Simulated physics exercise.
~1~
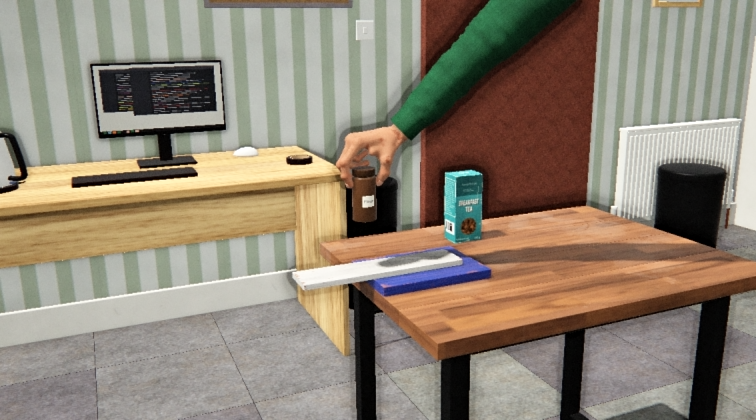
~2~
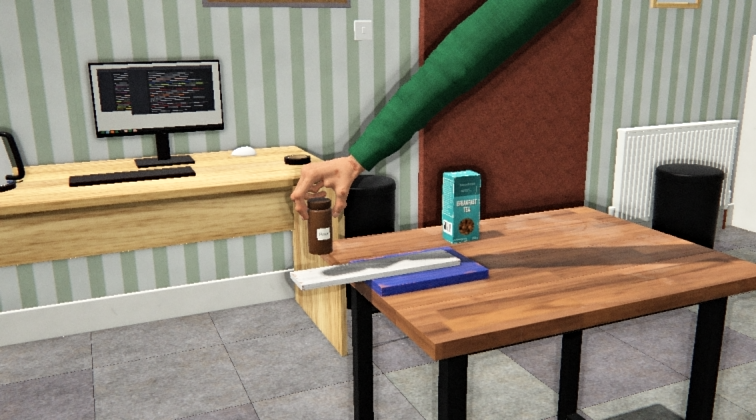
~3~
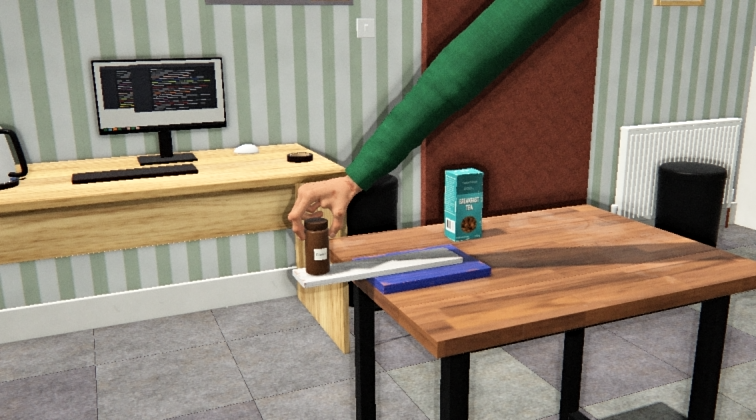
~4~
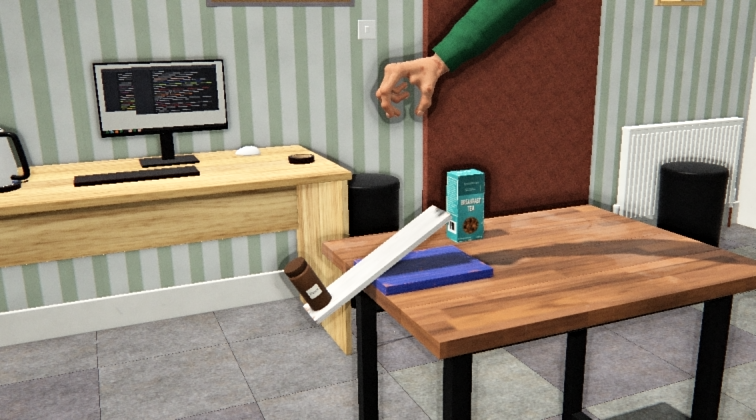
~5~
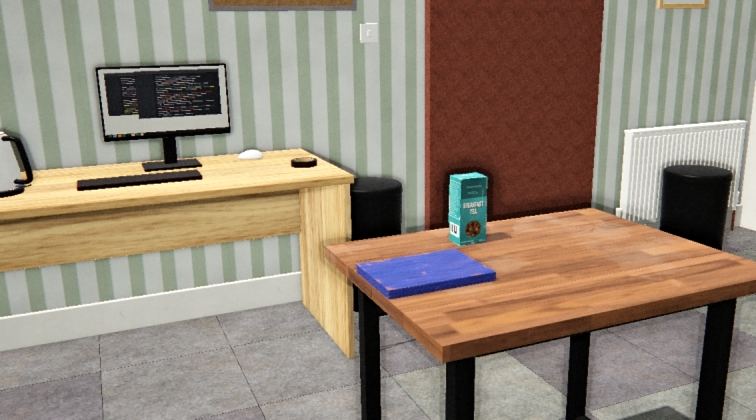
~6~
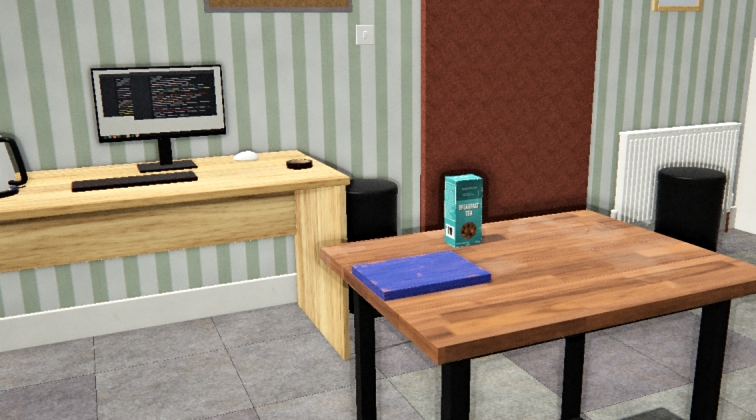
In a room with striped wallpaper and a desk holding a monitor, a white plank rests on a blue slab and juts past the left edge of a wooden table, near a turquoise carton. A hand at the end of a green sleeve holds a small brown shaker above the plank, then carries it left and down to the overhanging end. The hand lets go and draws back as the plank tips steeply, its outer end dropping with the leaning shaker. Plank and shaker go over the edge and out of sight, leaving the slab and carton unmoved on the table.
